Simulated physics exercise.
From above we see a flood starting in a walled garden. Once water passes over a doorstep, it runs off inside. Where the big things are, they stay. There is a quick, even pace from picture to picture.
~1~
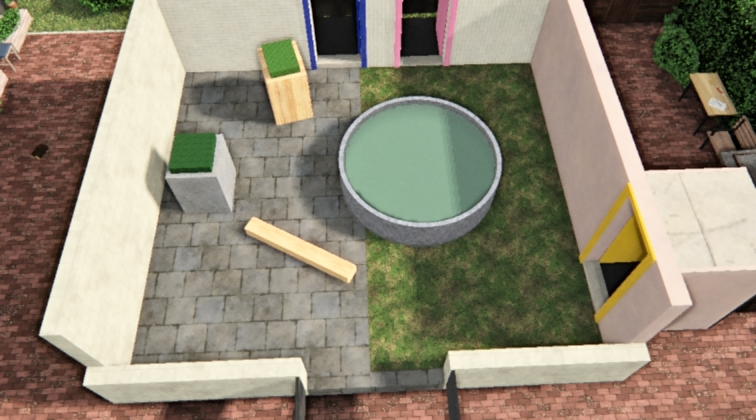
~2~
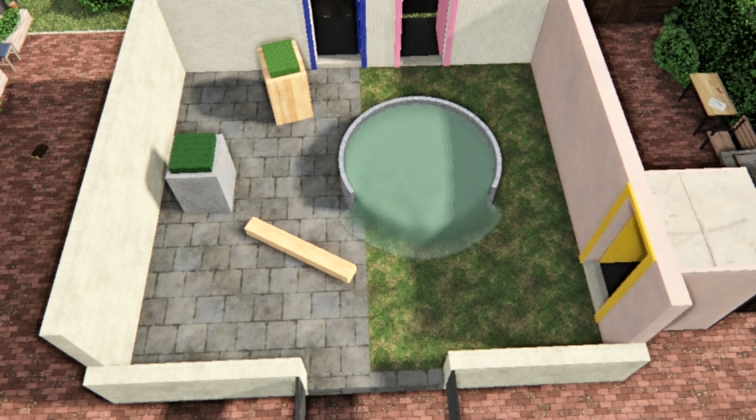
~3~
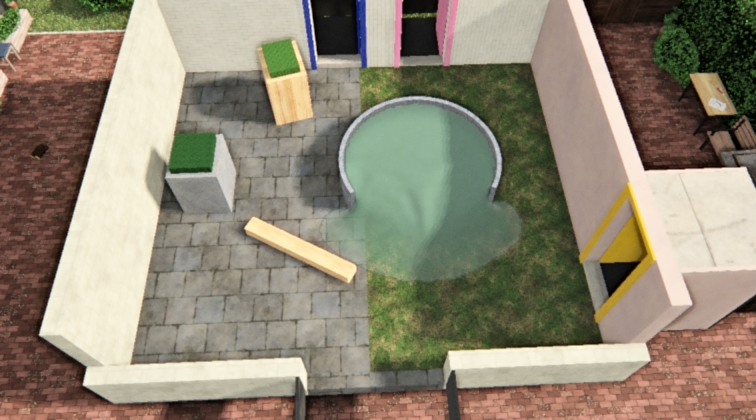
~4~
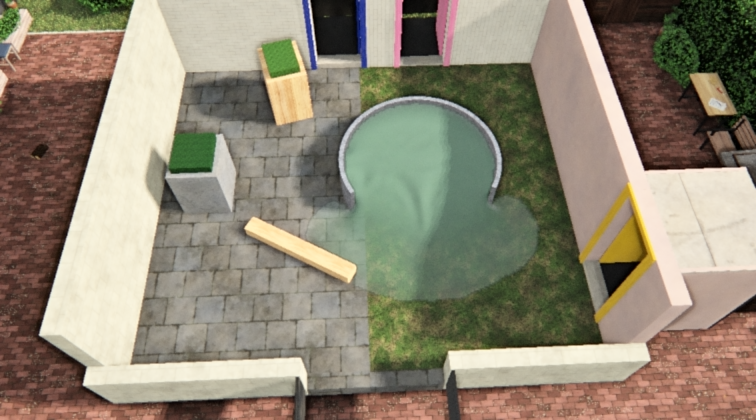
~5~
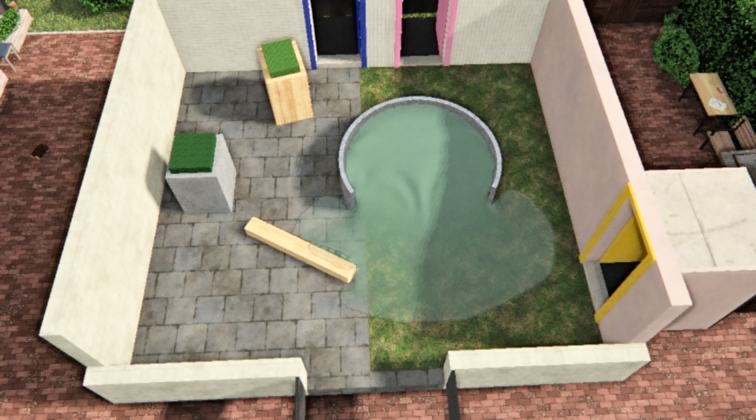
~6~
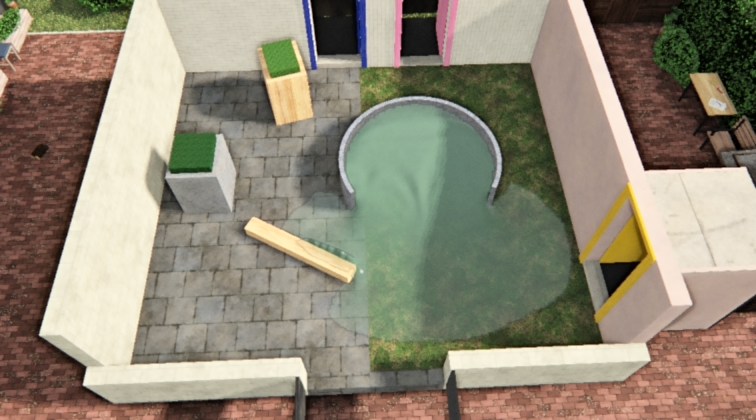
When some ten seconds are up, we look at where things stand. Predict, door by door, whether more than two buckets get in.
The blue door does not pass two; the pink door does not pass two; the yellow door passes two.
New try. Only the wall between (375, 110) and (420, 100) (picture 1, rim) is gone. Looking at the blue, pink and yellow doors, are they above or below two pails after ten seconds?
Blue exceeds the limit, pink exceeds the limit, yellow stays within it.
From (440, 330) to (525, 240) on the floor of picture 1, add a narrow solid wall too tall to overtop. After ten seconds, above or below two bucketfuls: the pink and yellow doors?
Pink door: Below the line, yellow door: Below the line.
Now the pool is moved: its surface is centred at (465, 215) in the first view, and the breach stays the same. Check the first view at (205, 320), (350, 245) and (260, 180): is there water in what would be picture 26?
Point by point: Swamped; still bare; still bare.
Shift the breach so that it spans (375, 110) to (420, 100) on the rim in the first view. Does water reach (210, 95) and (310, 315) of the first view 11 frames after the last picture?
Point one reached; point two not reached.
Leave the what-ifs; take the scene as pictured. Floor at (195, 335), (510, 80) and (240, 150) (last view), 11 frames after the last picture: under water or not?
Taking them as listed, they are spared, spared and waterlogged.
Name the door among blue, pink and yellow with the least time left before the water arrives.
Answer: The yellow-painted one.
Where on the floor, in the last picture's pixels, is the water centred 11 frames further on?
I'd mark it close to (434, 244).
A moment on, water covers 35 % of the floor; the blue door not reached, the pink door not reached, the yellow door wet at the sill, nothing in.
Next, water covers 40 % of the floor; the blue door not reached, the pink door not reached, the yellow door under two buckets in.
Then, water covers 55 % of the floor; the blue door not reached, the pink door not reached, the yellow door over two buckets in.
Later, water covers 75 % of the floor; the blue door not reached, the pink door not reached, the yellow door far over two buckets in.
In the end, water covers 95 % of the floor; the blue door wet at the sill, nothing in, the pink door wet at the sill, nothing in, the yellow door far over two buckets in.
